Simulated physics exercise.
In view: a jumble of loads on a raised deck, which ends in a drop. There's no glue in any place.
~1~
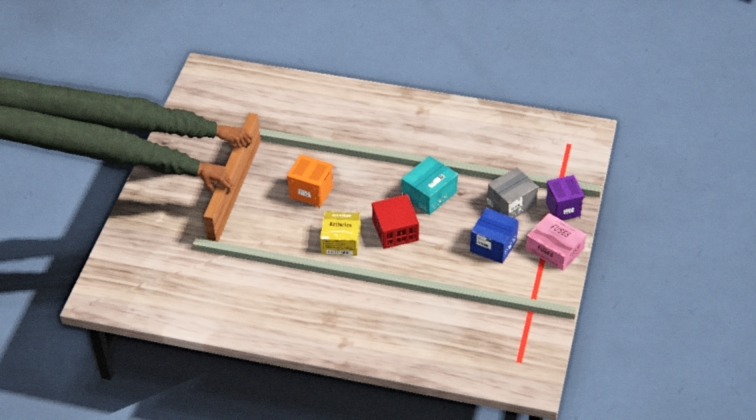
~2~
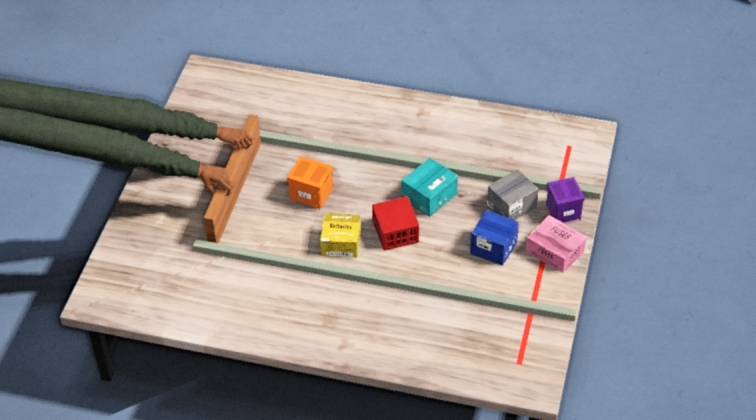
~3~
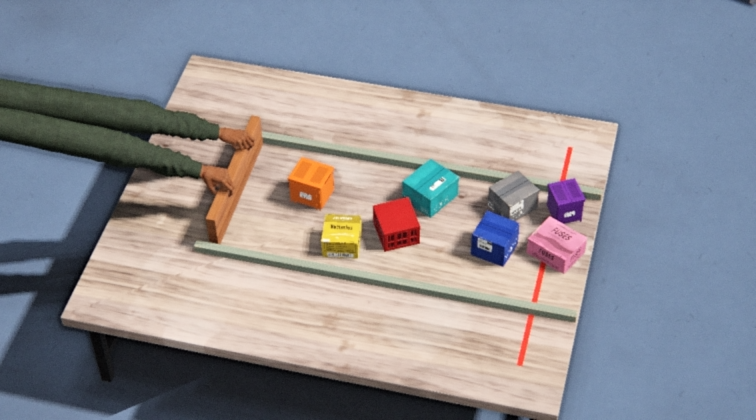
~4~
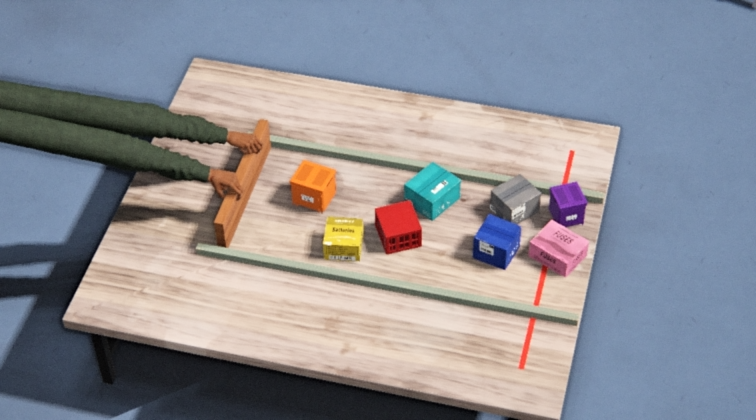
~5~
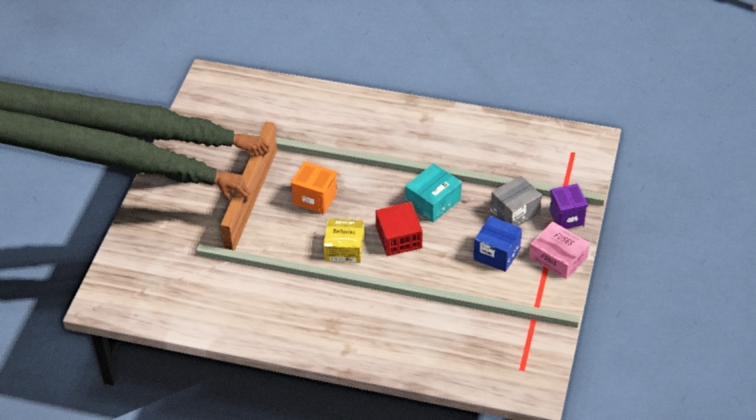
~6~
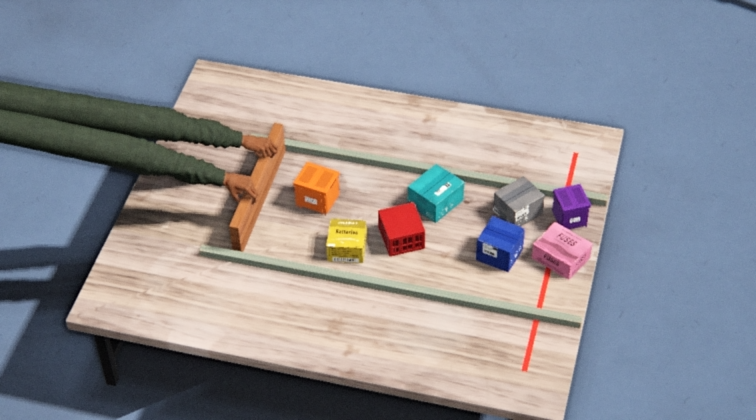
Two hands sliding a wooden plank slightly right across a tabletop between green rails, with eight coloured boxes sitting apart ahead.
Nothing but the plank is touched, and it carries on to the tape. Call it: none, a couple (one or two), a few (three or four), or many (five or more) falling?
Call: Many.
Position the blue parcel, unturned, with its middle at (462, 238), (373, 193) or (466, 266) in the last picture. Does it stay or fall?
Results in order: Over the edge; over the edge; over the edge.
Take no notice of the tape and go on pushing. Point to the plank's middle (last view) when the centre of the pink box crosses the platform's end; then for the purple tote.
When the pink box crosses, the middle is near (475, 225); when the purple tote crosses, near (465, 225).
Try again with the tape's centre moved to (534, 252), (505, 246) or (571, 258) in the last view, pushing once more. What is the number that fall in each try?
Going through each try, you'd get 4, 3 and 6.
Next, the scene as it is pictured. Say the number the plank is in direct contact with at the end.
2 in contact.
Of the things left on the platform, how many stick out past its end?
The count is 1.
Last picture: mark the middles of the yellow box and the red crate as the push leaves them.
They come to rest around (560, 295) and (591, 266).
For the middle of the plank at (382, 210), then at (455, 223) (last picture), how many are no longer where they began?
Note: First position 4; second position 8.
Soon after, none off yet; pink box at rest near (562, 251); purple tote at rest near (571, 208); grey parcel at rest near (519, 203).
Then, none off yet; pink box moved a little near (579, 251); purple tote moved a little near (588, 208); grey parcel moved about its own width near (553, 208).
By the end, the number that fall off is five or more; fallen, turquoise parcel, blue parcel, grey parcel, purple tote and pink box.
